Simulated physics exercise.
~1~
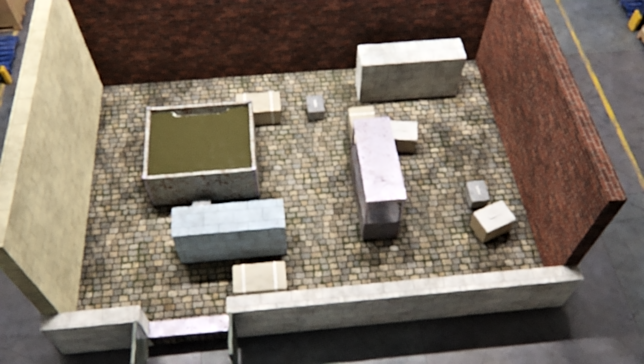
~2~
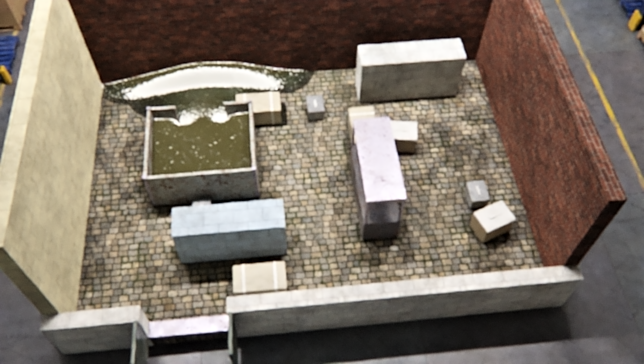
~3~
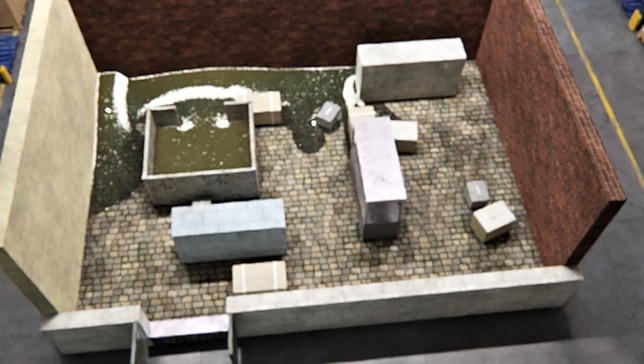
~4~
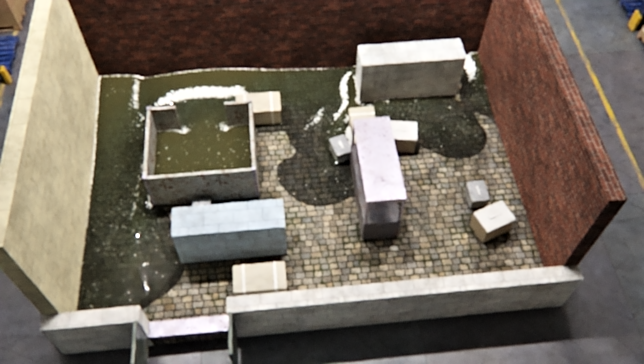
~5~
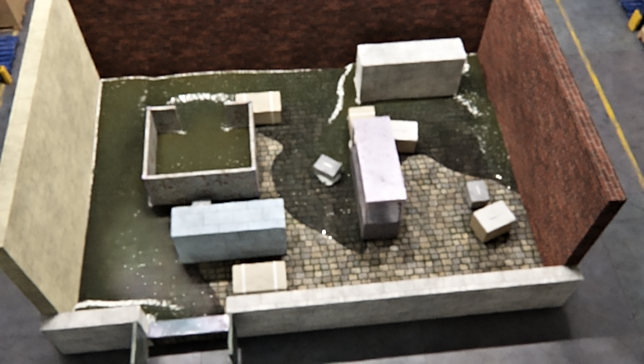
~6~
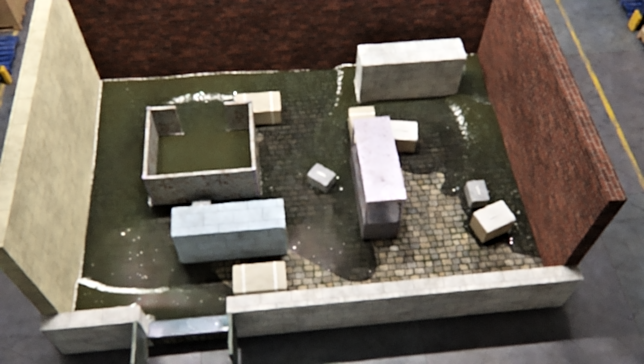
Murky green water burst from the back of a square tank in a walled, cobbled yard and spread around the pale blocks, pushing one small grey box right, then down and left, until only a patch of cobbles at lower right stayed dry.
